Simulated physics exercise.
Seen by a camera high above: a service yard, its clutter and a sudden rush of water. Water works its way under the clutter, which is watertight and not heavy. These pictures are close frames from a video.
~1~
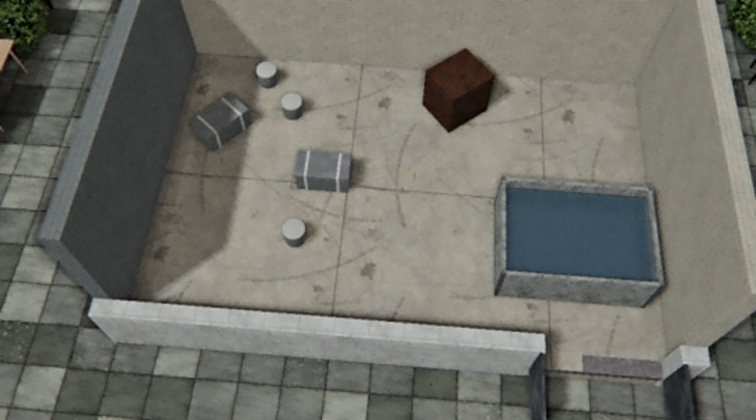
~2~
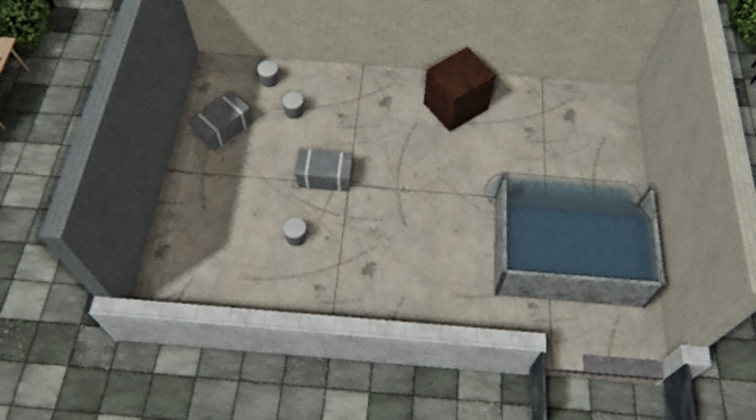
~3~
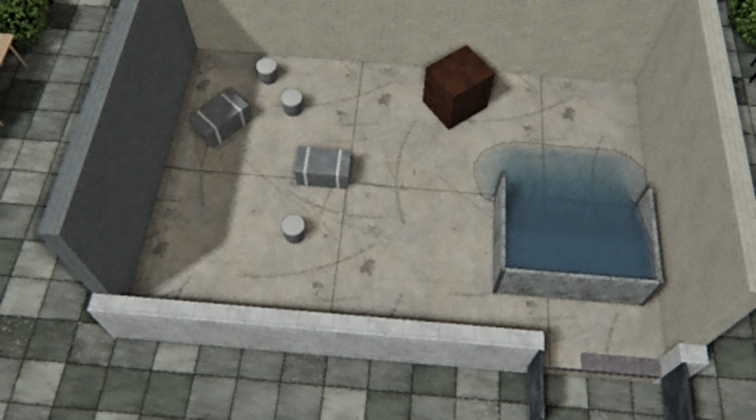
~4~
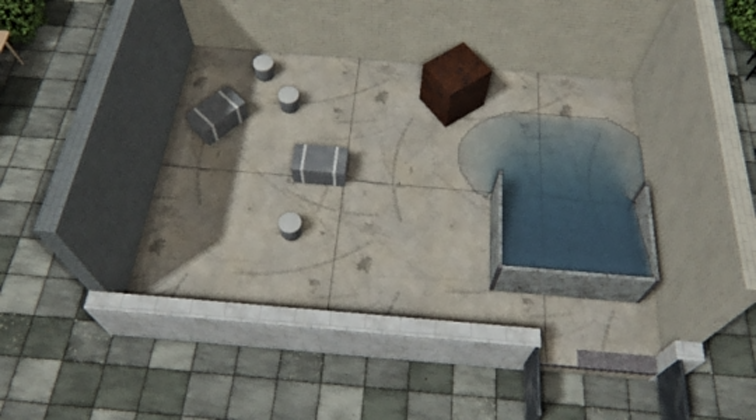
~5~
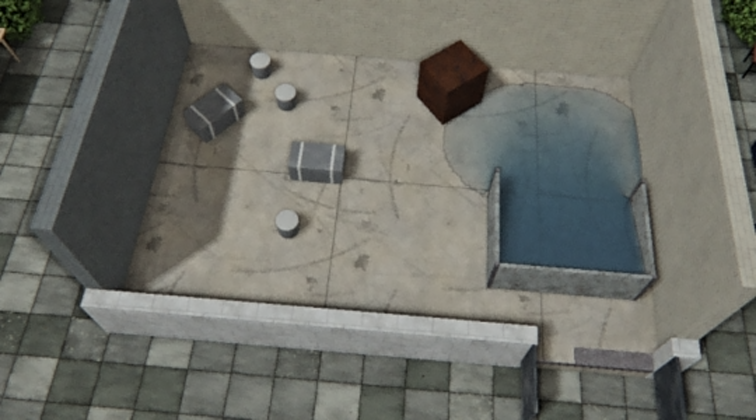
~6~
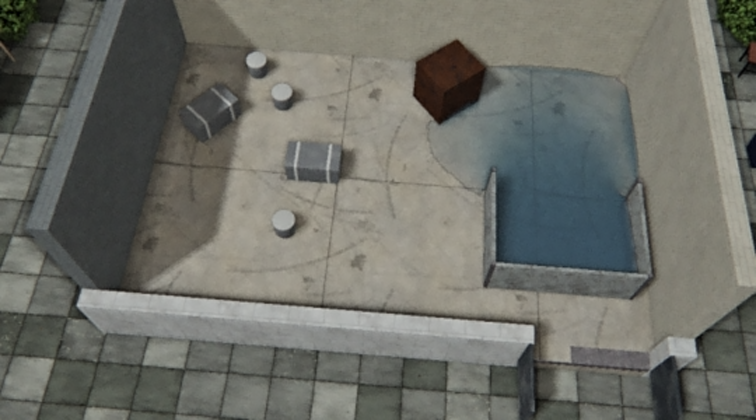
A walled service yard with a pale, cracked floor is seen from high above, ringed by grey paving. A stone-edged tank of blue water sits at right, a rusty brown crate near the back wall, and two strapped grey trunks and three pale pails at left. The tank's back side opens and water spreads backward across the floor to the crate, while the view drifts slightly.
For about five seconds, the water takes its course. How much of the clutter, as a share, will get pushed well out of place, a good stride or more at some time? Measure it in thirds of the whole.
The share is one to two thirds of the whole.
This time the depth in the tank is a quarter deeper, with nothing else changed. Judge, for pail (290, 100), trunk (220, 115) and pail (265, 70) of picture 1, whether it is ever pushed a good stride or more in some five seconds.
Taking them as listed, the first reached the mark, the second stopped before it and the third reached the mark.
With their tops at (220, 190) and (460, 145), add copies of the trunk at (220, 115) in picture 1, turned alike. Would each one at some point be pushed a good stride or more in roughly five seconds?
Result, in sequence - short of that distance / displaced that far.
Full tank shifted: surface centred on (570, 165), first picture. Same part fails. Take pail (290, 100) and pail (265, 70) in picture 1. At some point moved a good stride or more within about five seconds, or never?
Made the full stretch, then made the full stretch.
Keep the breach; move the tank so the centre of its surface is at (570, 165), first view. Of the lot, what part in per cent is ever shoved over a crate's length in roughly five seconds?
Some 40 per cent, I'd say.
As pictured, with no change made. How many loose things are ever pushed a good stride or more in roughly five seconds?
My tally gives 2.
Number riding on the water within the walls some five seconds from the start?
I count 1.
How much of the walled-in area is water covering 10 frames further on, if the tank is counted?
About 40 percent.
A moment on, 0 of 5 are well off their spots; 0 afloat.
Next, 0 of 5 are well off their spots; 0 afloat.
Later, 2 of 5 are well off their spots; 1 afloat.
In the end, 2 of 5 are well off their spots, and 2 have been at some point; 1 afloat.
